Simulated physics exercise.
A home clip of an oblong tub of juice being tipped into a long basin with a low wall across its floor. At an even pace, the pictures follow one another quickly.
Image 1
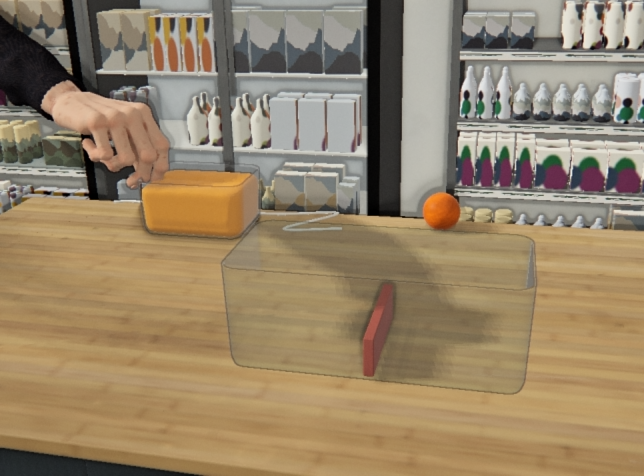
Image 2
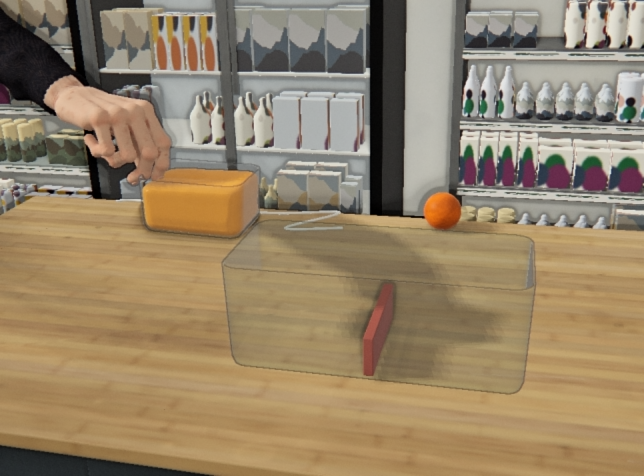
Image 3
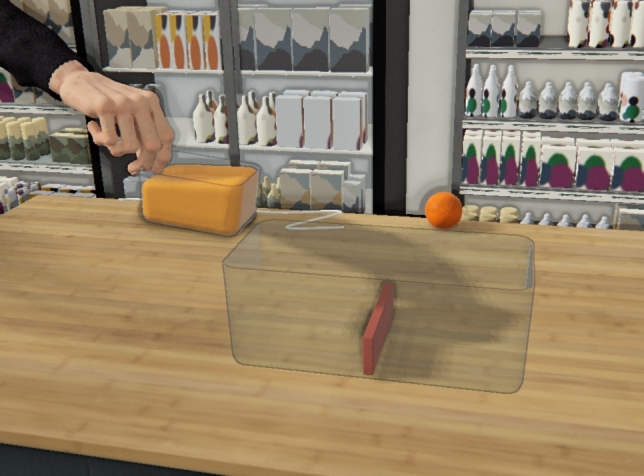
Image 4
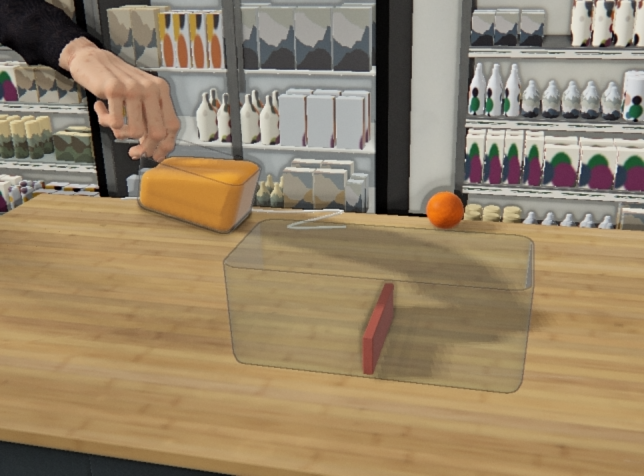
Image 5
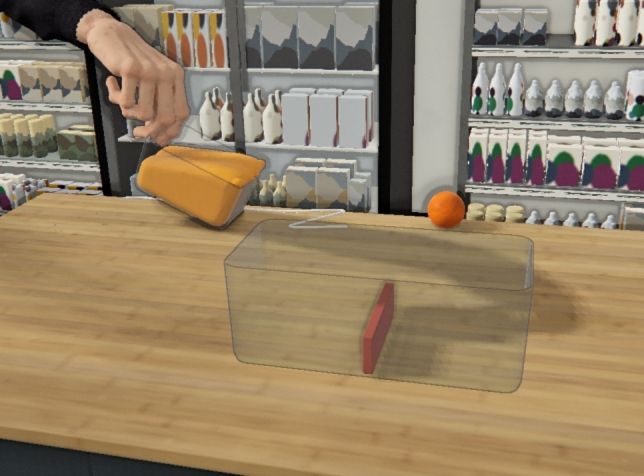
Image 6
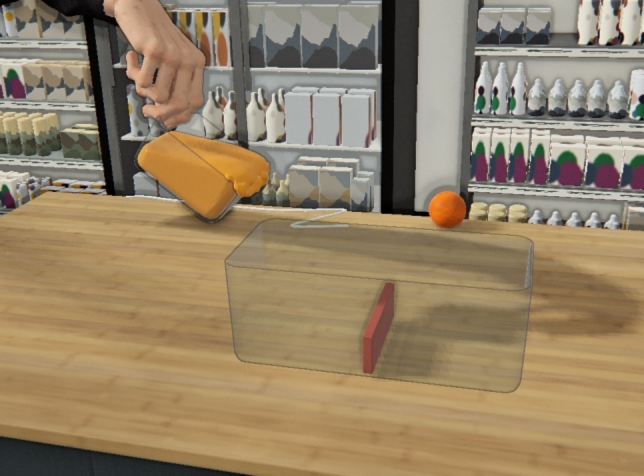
A tub of orange juice tilts rightward beneath a hand, and juice begins crossing its rim.
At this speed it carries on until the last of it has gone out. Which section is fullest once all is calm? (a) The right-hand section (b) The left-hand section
The answer is b.
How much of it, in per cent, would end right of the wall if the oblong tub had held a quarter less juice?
Result: Around 5 per cent.
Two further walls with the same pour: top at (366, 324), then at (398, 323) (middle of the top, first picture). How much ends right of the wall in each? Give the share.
Estimated: 30 % first, 15 % second.
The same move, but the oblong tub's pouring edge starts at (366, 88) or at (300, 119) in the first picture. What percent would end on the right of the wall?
About 75 per cent, then about 80 per cent.
A moment on, the tilt is 106° and 21 per cent is still to pour, 28 is left of the wall and 0 right of it.
Next, the tilt is 115° and 0 per cent is still to pour, 90 is left of the wall and 3 right of it.
Then the tilt is 115° and 0 per cent is still to pour, 91 is left of the wall and 5 right of it.
Later the tilt is 115° and 0 per cent is still to pour, 92 is left of the wall and 6 right of it.
In the end 92 per cent lies left of the wall, 6 right of it and 2 outside.
